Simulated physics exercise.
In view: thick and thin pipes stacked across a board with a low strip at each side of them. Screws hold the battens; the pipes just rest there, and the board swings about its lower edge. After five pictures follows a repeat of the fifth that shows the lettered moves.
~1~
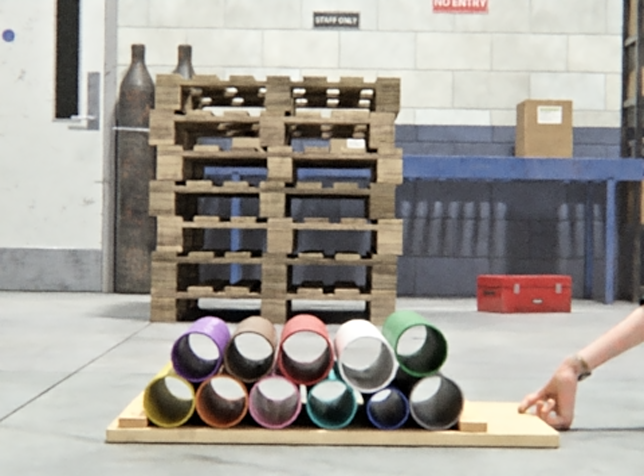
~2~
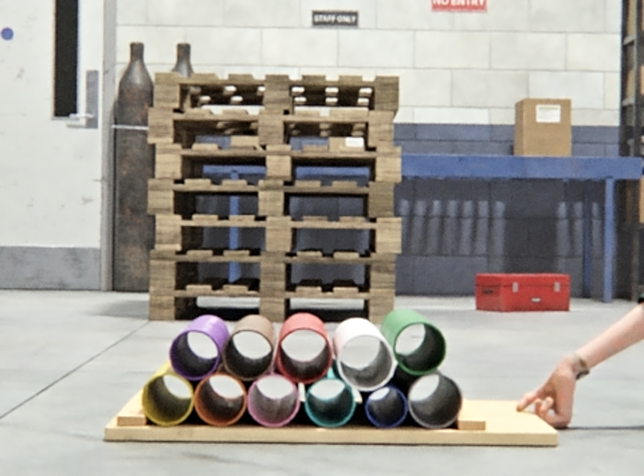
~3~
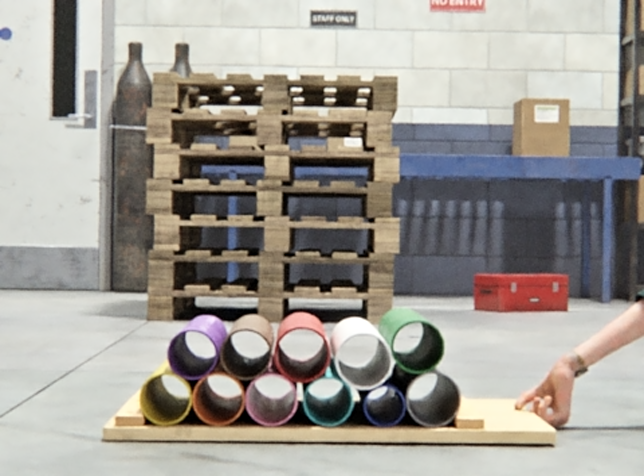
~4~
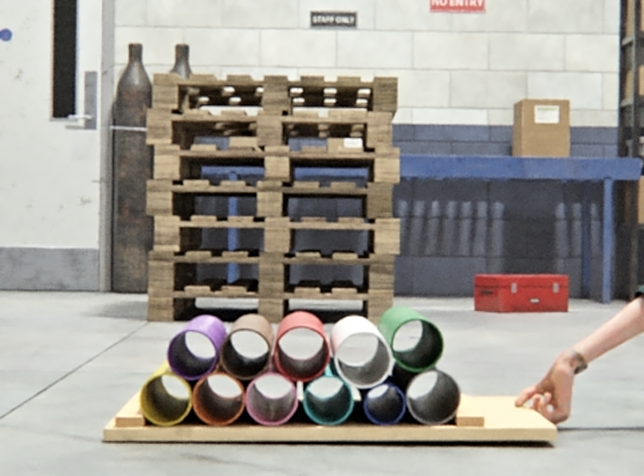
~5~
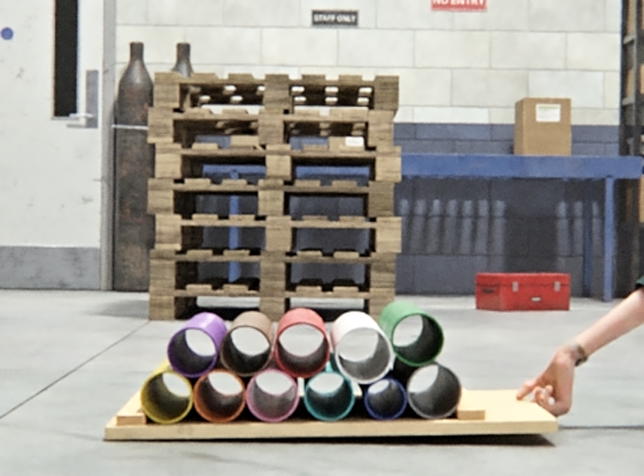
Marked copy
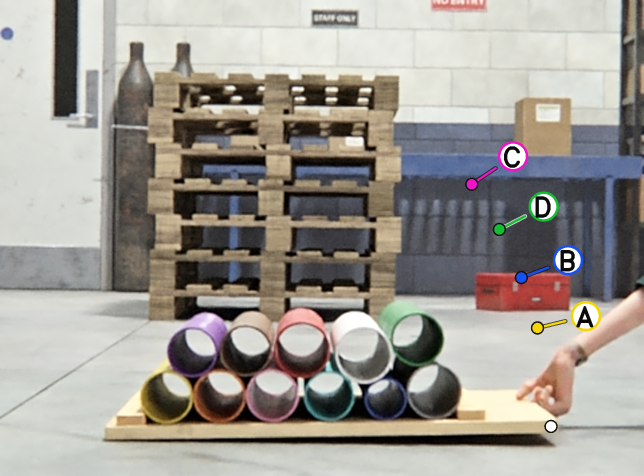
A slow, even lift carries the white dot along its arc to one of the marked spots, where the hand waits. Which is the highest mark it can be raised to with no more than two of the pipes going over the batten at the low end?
Up to B.
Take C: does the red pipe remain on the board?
No.
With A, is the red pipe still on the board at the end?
Yes.
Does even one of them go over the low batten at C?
Yes.
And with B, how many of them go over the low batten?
At B the number is none.
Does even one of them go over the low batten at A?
No.
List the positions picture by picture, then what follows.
In the first frame, blue pipe (388, 409); grey pipe (437, 402); red pipe (306, 357).
In the second frame, red pipe (304, 355); brown pipe (248, 355).
In the third frame, board (327, 413); blue pipe (385, 406); grey pipe (434, 399); pink pipe (271, 400).
In the fourth frame, board (328, 412); yellow pipe (165, 399); orange pipe (219, 399).
In the fifth frame, board (329, 408); yellow pipe (166, 397); orange pipe (220, 396).
On the marked copy, A at (538, 328); B at (521, 277); C at (471, 184); D at (499, 229); the white dot at (551, 426).
Taking B. A third of the way, board at 15°.
Two thirds of the way, board at 21°.
When it is over, board at 21°, none over the low batten.
As for the rest, A none over the low batten; C eleven over the low batten; D nine over the low batten.
